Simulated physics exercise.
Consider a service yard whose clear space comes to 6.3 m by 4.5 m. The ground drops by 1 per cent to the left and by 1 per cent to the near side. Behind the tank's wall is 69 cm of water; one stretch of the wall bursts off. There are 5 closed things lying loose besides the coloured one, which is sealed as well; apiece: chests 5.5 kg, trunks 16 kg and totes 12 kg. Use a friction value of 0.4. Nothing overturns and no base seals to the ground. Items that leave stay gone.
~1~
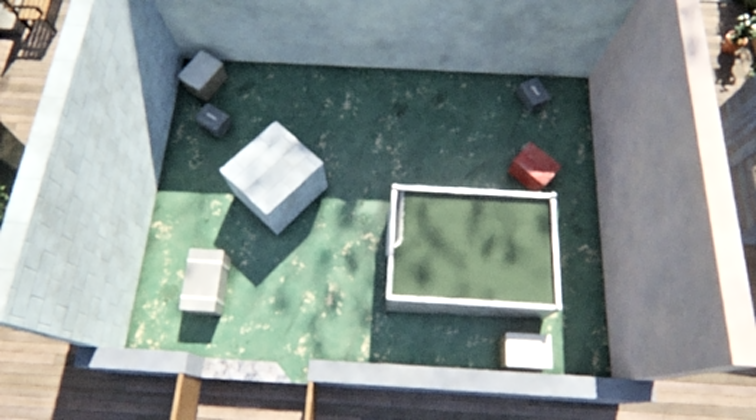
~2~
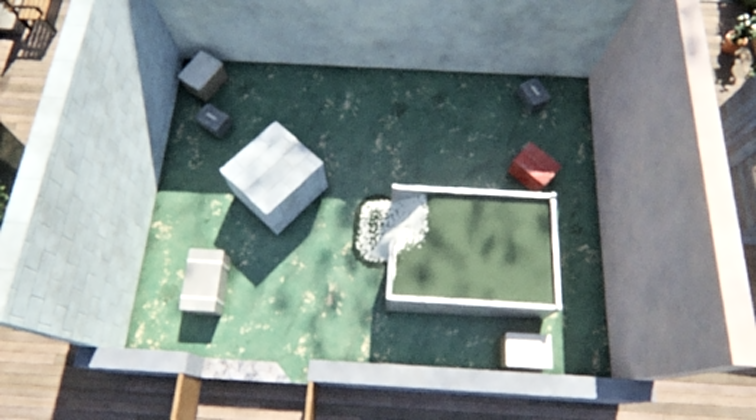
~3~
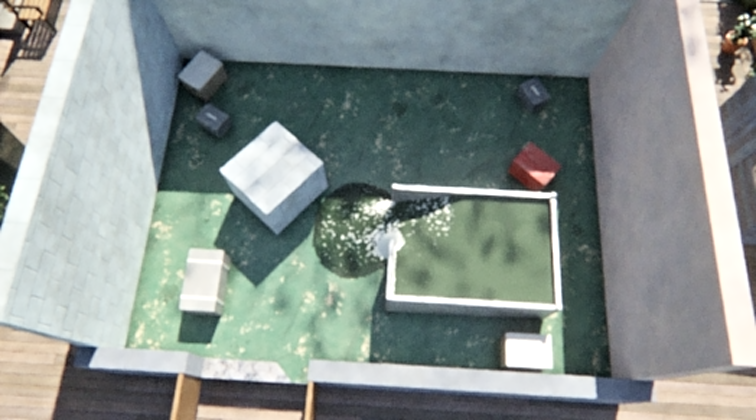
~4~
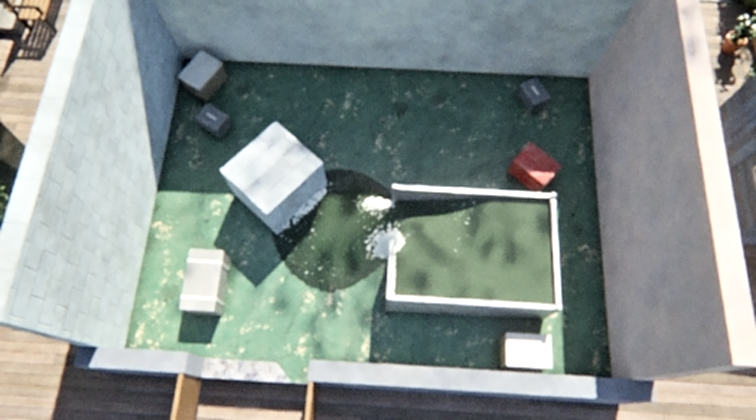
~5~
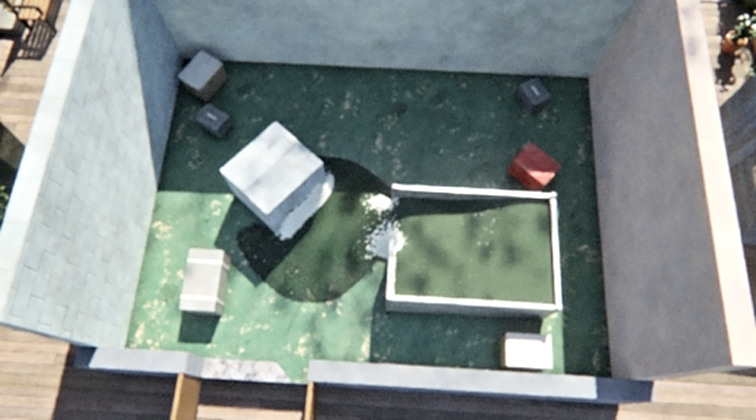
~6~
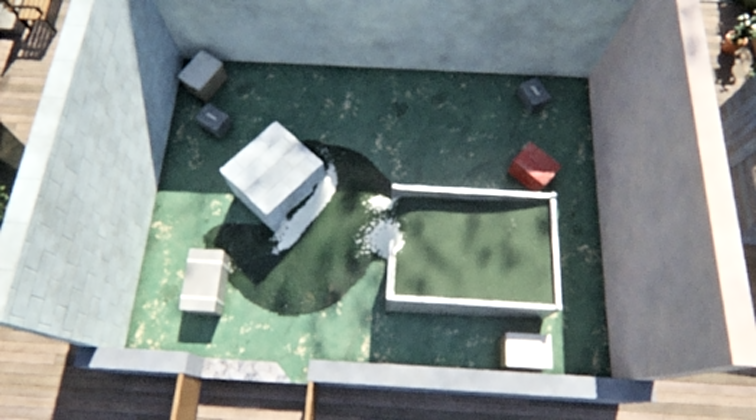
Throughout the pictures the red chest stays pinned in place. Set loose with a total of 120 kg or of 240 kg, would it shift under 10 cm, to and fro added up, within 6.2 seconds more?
I'd wager even the lighter one passes.
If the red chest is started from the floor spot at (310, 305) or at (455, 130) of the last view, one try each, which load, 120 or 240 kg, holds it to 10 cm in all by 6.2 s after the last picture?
Order kept: Light pick works, light pick works.
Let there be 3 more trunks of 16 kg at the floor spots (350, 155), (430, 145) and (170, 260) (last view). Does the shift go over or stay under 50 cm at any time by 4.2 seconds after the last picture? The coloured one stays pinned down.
In that order: Farther, then not as far, then farther.
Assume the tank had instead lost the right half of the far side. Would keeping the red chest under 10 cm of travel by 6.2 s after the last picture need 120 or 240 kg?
Just the heavier one.
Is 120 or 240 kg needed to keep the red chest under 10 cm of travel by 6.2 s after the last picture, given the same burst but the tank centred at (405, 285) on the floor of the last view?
Then, put simply, the lighter one does it.
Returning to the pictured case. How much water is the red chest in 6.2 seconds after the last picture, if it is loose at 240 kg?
Around 1 cm.
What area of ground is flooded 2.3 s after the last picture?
Flooded: Near 16 m2.
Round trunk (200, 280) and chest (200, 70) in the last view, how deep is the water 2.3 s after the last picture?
Depths: Near 11 cm, then near 8 cm.
Then, 0.6 s after the last picture the red chest would be 0 cm from its start with 120 kg and 0 cm from its start with 240 kg; 0 cm of water round it then.
Then, 2.3 s after the last picture the red chest would be 0 cm from its start with 120 kg and 0 cm from its start with 240 kg; 0 cm of water round it then.
Then, 4.2 s after the last picture the red chest would be 0 cm from its start with 120 kg and 0 cm from its start with 240 kg; 0 cm of water round it then.
Then, 6.2 s after the last picture the red chest would be 0 cm from its start with 120 kg and 0 cm from its start with 240 kg; 1 cm of water round it then.
